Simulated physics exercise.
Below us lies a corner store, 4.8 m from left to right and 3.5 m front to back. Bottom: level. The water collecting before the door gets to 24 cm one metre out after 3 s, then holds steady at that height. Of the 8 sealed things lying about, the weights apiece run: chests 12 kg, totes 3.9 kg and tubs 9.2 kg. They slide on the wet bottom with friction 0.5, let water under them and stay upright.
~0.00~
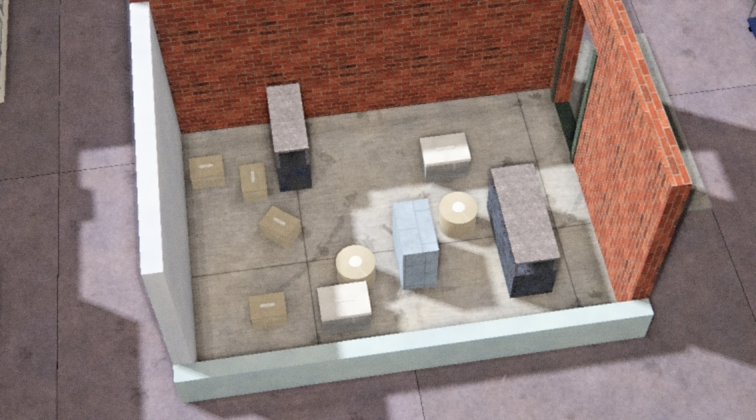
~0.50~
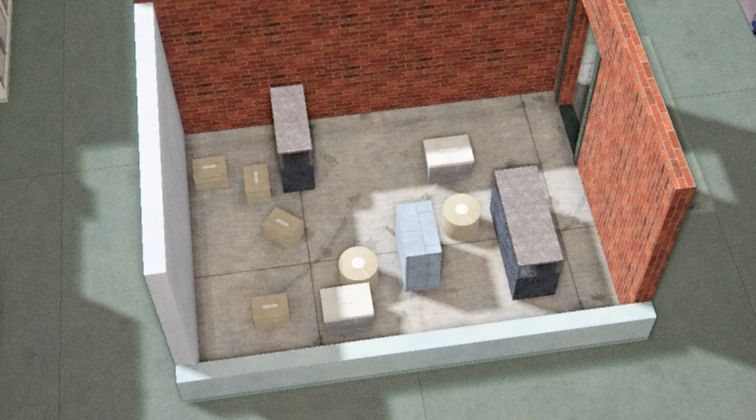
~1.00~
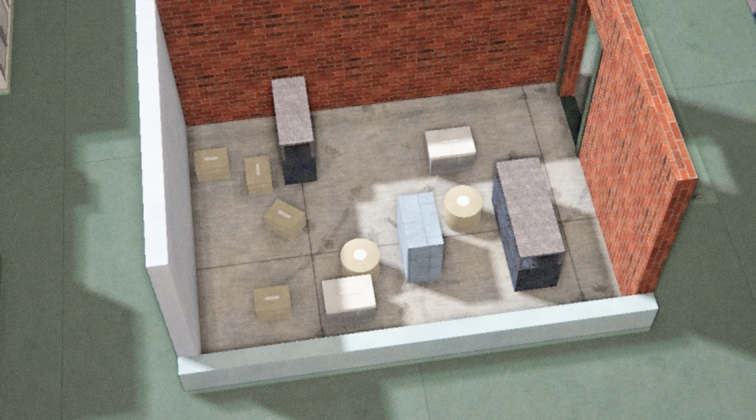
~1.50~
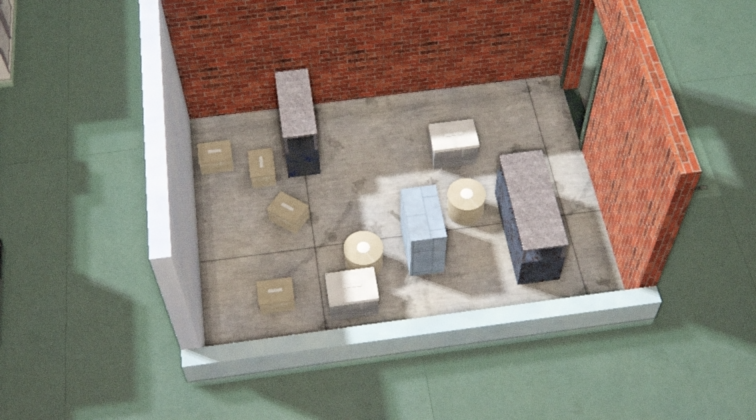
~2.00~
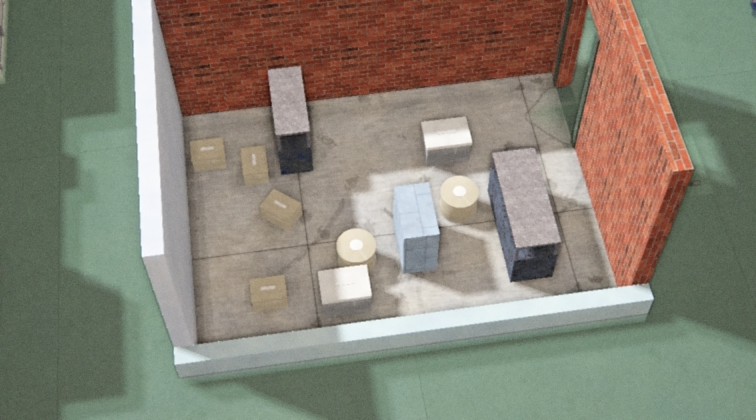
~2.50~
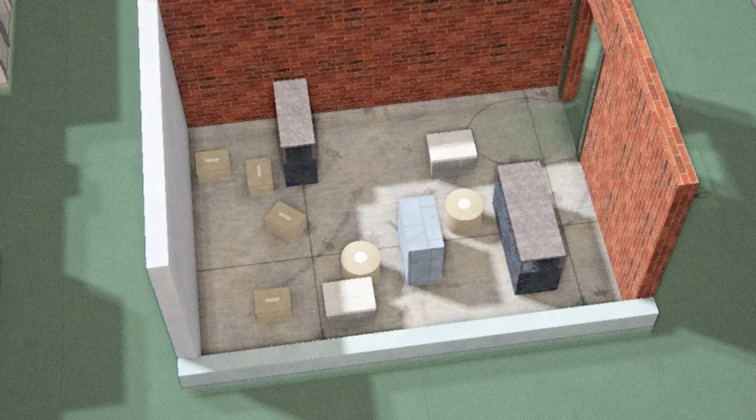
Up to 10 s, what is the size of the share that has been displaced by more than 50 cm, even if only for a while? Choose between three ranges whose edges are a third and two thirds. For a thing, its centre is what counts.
The range is the middle one, a third to two thirds.
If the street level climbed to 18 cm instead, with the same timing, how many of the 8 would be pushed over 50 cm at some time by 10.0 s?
The count would be 3.
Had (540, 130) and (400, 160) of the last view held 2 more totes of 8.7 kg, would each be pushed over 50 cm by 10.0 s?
So the first ends up beyond that distance while the second ends up beyond that distance.
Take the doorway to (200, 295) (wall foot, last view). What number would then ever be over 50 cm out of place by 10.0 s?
Then 6 of them would.
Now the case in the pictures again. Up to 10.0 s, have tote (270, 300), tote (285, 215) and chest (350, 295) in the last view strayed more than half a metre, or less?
Order as asked - a bigger shift, a bigger shift, a smaller shift.
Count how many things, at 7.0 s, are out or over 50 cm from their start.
It comes to 3.
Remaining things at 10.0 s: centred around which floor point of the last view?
Roughly at (304, 246).
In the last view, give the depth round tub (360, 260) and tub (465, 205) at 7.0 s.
5 and 3 cm.
After 3.5 s 0 of 8 are over 50 cm from their spots; 0 afloat.
After 4.5 s 1 of 8 are over 50 cm from their spots; 0 afloat.
After 7.0 s 3 of 8 are over 50 cm from their spots; 1 afloat.
After 10.0 s 4 of 8 are over 50 cm from their spots, and 4 have been at some point; 7 afloat.
